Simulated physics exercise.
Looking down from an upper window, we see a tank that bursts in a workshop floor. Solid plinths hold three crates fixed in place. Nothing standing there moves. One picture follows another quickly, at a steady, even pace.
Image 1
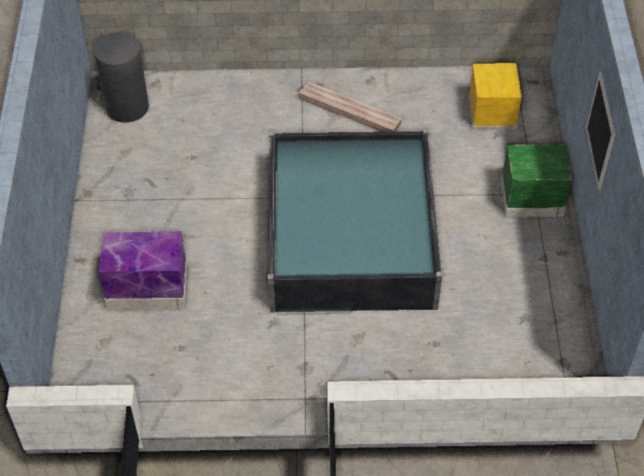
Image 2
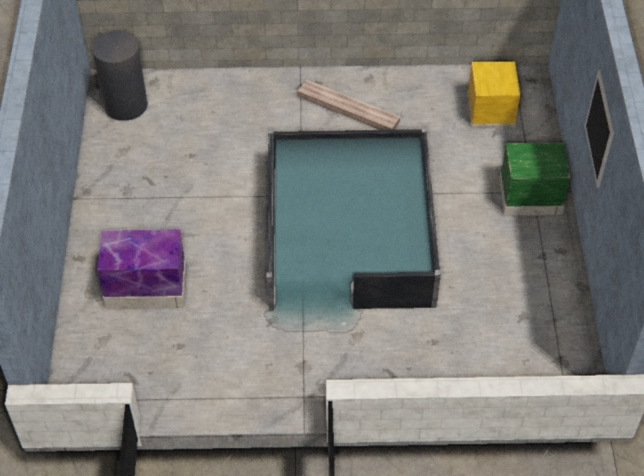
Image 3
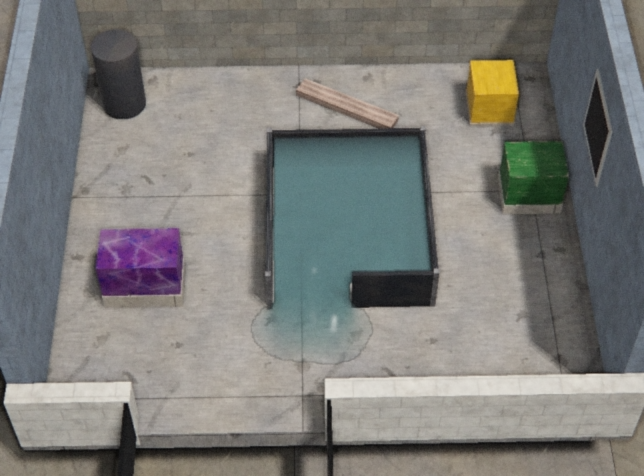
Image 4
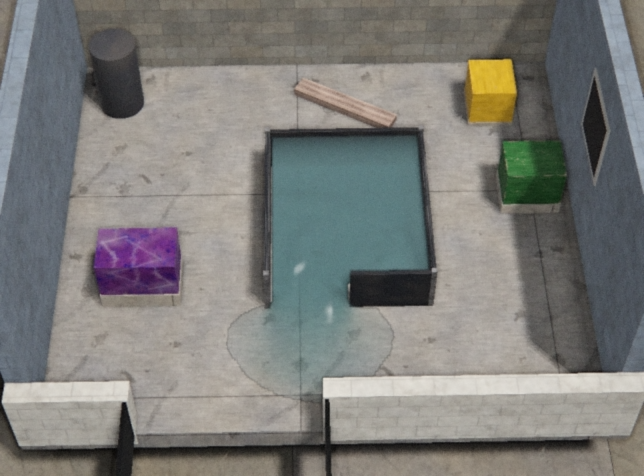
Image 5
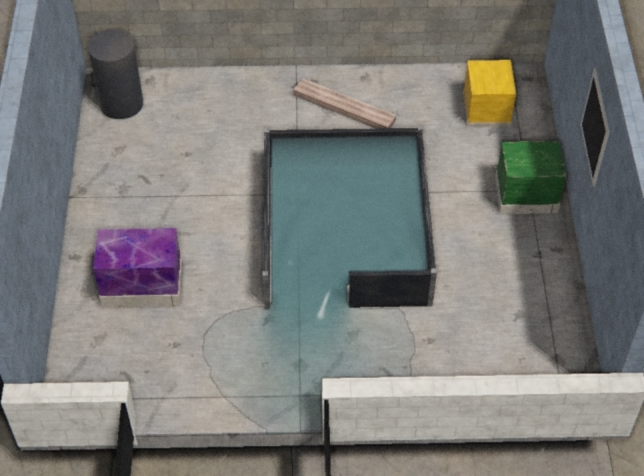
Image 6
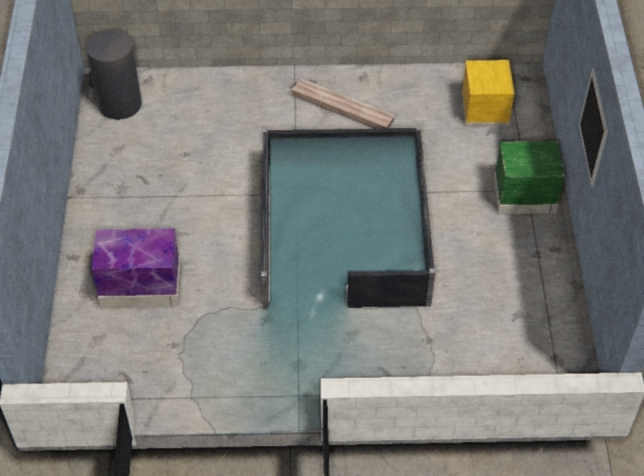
A dark-walled tank of teal water opens at its front and water spreads across the floor.
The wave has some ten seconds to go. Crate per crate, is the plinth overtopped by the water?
In the end the yellow crate will avoid the water; the purple crate will avoid the water; the green crate will avoid the water.
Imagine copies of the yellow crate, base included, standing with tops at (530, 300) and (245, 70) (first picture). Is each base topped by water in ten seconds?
For the first position it is reached; for the second it is missed.
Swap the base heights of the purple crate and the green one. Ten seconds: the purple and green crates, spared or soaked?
So purple stays unflooded, and green stays unflooded.
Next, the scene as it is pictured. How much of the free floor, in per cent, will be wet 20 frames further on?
Some 30 per cent.
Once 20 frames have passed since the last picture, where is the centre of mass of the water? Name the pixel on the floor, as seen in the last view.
I'd mark it close to (348, 269).
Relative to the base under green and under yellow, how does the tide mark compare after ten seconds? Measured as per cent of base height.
Peak levels: Approx. 60 % then 70 %.
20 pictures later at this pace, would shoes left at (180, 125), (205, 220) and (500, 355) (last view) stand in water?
Going through them in order, I'd call them clear, clear and drenched.
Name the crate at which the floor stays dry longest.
My answer is the one in yellow.
A moment on, water covers 15 % of the floor; the yellow crate not reached, the purple crate not reached, the green crate not reached.
Next, water covers 25 % of the floor; the yellow crate not reached, the purple crate not reached, the green crate not reached.
Then, water covers 30 % of the floor; the yellow crate not reached, the purple crate water round its plinth, the green crate water round its plinth.
Later, water covers 45 % of the floor; the yellow crate water round its plinth, the purple crate water round its plinth, the green crate water round its plinth.
In the end, water covers 60 % of the floor; the yellow crate stayed above the water, the purple crate stayed above the water, the green crate stayed above the water.
